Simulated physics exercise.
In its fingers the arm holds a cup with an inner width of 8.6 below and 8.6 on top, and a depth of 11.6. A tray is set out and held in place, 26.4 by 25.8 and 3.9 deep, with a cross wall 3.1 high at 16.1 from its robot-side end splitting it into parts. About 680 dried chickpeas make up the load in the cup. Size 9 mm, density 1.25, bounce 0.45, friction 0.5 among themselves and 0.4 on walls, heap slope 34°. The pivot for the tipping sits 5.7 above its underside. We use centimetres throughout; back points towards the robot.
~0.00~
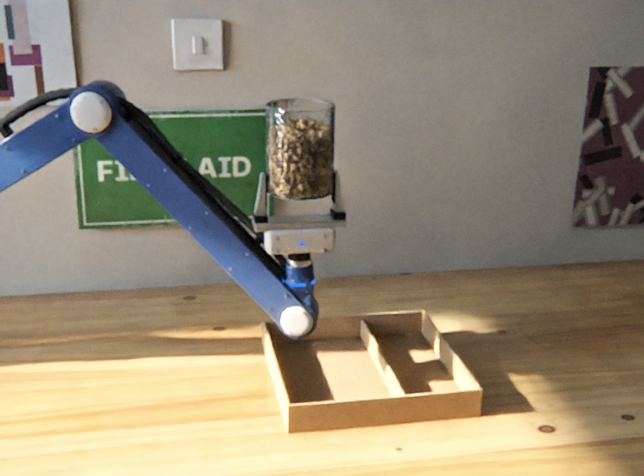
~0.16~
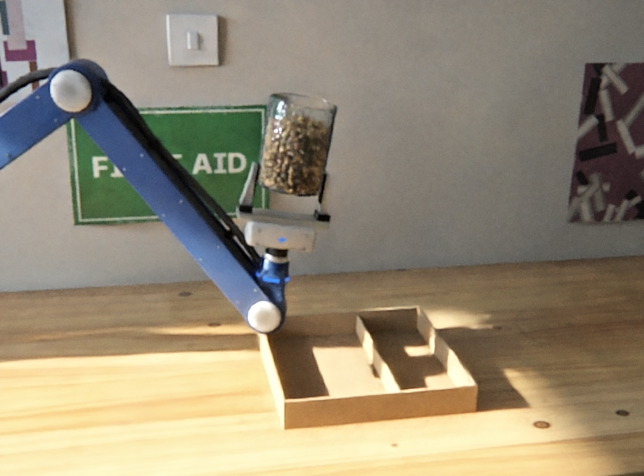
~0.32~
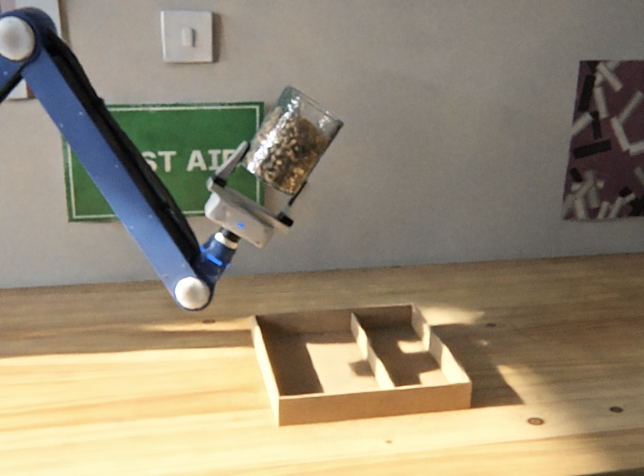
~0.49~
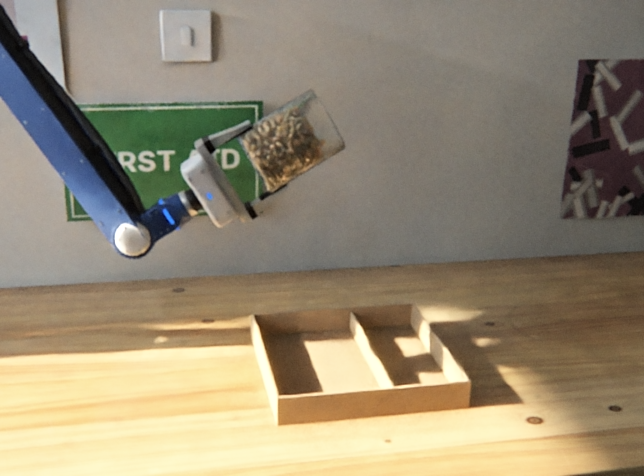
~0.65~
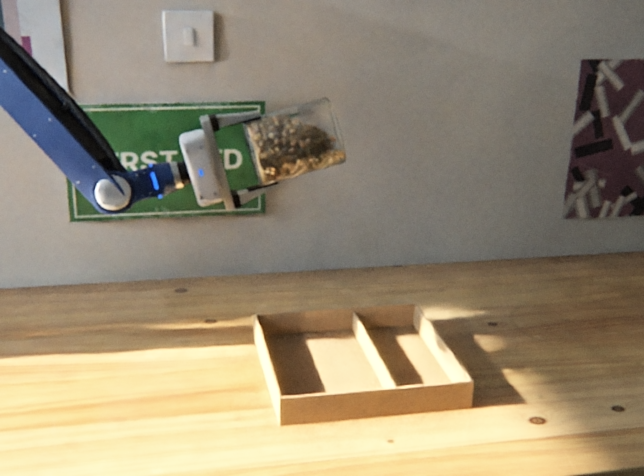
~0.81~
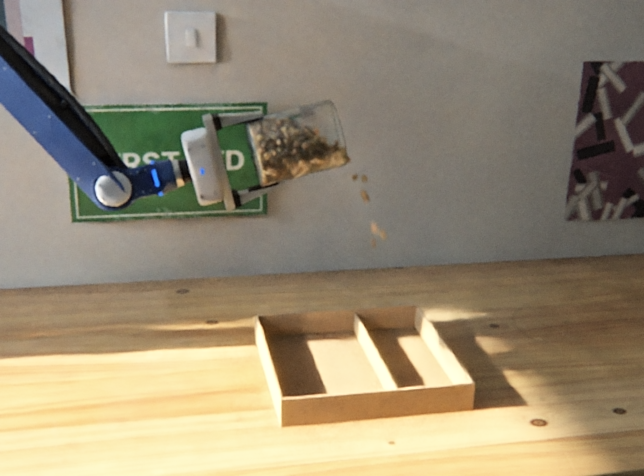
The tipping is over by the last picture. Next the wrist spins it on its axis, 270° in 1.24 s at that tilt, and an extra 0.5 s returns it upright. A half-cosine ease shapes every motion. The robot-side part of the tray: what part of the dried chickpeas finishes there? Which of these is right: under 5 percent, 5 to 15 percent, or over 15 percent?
The right one is 5 to 15 percent.
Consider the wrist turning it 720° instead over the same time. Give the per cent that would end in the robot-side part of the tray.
Roughly 10 percent, then.
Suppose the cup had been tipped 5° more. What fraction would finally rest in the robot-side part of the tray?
About 15 %.
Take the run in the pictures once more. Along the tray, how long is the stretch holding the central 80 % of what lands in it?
18 cm.
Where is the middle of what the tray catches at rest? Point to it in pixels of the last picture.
The centre sits around (371, 368).
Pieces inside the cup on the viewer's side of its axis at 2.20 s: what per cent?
Something like 40 per cent, give or take.
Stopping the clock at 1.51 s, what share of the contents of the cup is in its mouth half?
Near 35 percent is in the half by the mouth.
By 1.51 s, tipped 77°, highest piece 39 above the table; 636 in the cup, 10 in the robot-side part, 9 in the far-side part, 24 in flight or on a rim.
By 2.20 s, tipped 61°, highest piece 38 above the table; 573 in the cup, 57 in the robot-side part, 39 in the far-side part, 1 on the table or floor, 9 in flight or on a rim.
By 2.75 s, upright, highest piece 39 above the table; 571 in the cup, 58 in the robot-side part, 47 in the far-side part, 3 on the table or floor.
By 3.45 s, upright, highest piece 39 above the table; 571 in the cup, 58 in the robot-side part, 47 in the far-side part, 3 on the table or floor.
Final count, 571 in the cup, 58 in the robot-side part, 47 in the far-side part, 3 on the table or floor. That is 9 % in the robot-side part of the tray.
